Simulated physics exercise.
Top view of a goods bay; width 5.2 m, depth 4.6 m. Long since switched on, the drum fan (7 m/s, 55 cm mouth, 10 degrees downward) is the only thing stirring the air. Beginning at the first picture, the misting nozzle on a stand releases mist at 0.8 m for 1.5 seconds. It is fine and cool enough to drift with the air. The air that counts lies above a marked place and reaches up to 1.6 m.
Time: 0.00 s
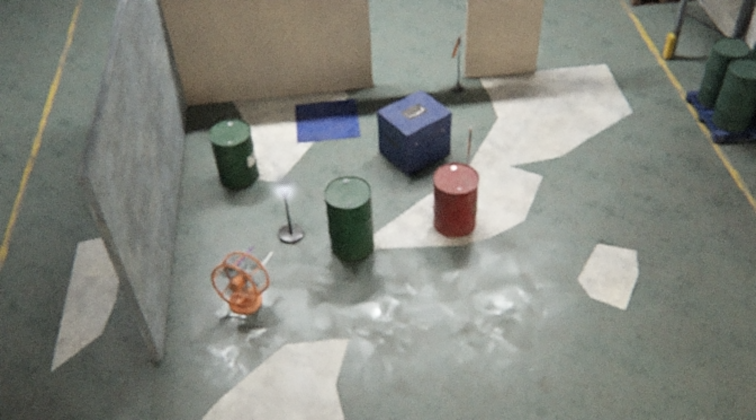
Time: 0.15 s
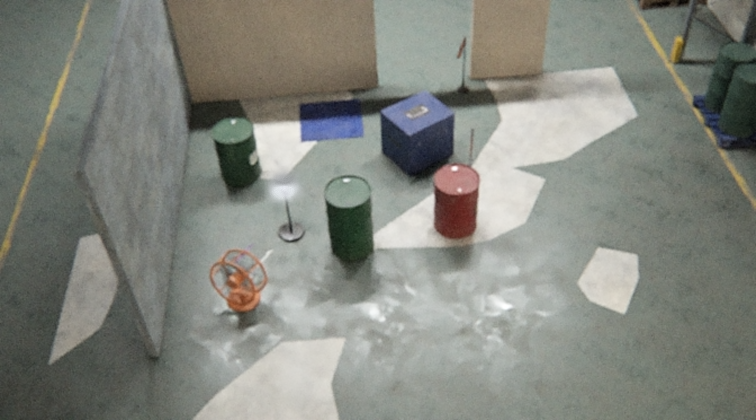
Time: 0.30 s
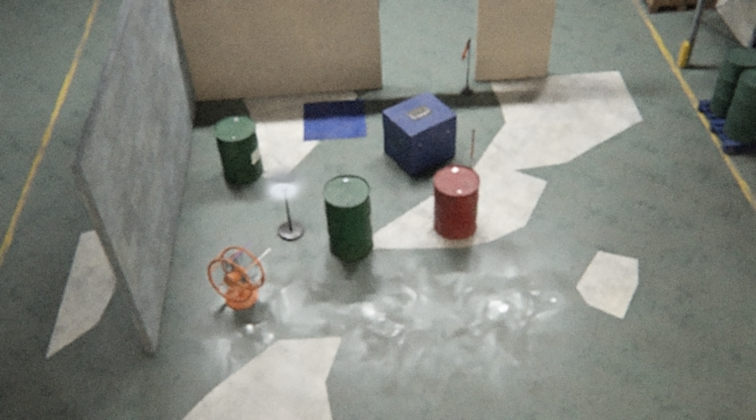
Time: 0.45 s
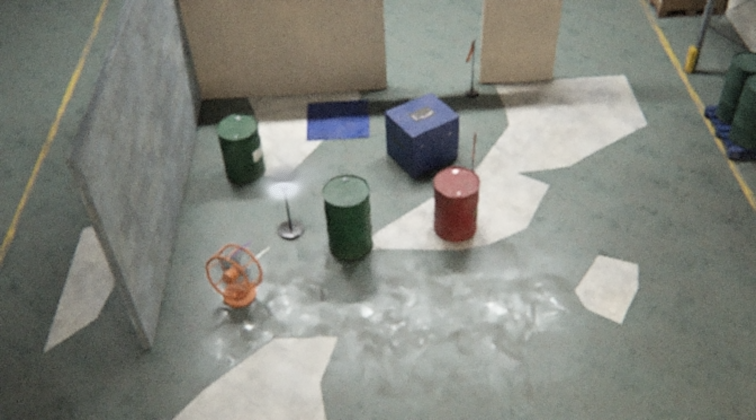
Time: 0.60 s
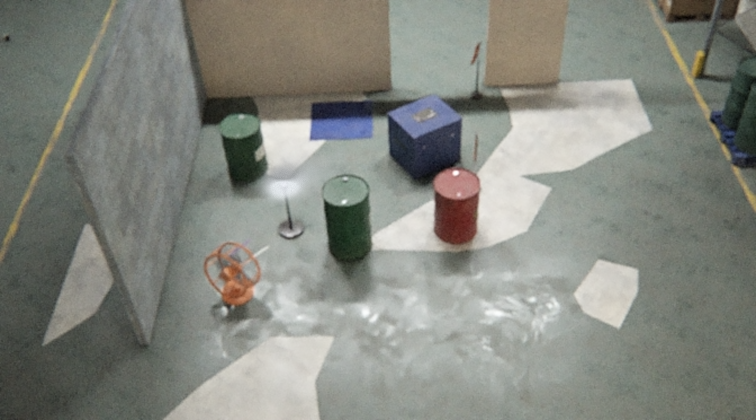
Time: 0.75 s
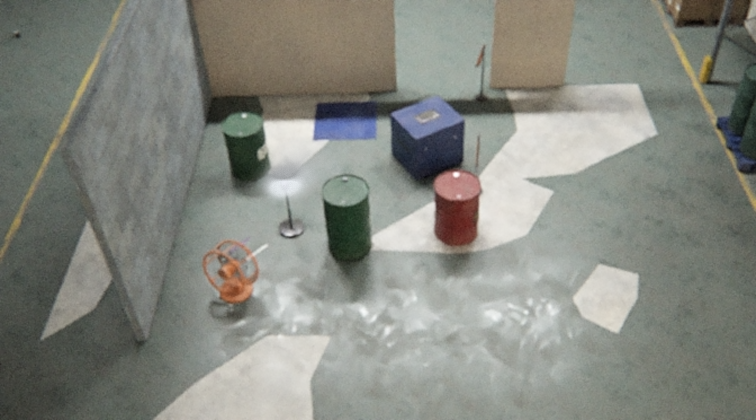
Pale mist swirling low and spreading rightward from near an orange fan, passing in front of green and red barrels.
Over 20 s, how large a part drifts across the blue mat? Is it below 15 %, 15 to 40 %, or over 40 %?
It is more than 40 %.
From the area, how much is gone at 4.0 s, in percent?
Roughly 60 percent.
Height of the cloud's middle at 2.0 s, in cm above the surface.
50 cm.
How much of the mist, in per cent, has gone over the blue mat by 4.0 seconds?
70 per cent or so.
By 2.0 s, 41 % has passed over the blue mat; 8 % has left the area, and the middle of the rest is near (340, 114).
By 4.0 s, 73 % has passed over the blue mat; 60 % has left the area.
By 8.0 s, 74 % has passed over the blue mat; 88 % has left the area.
By 20.0 s, 77 % has passed over the blue mat; 97 % has left the area.
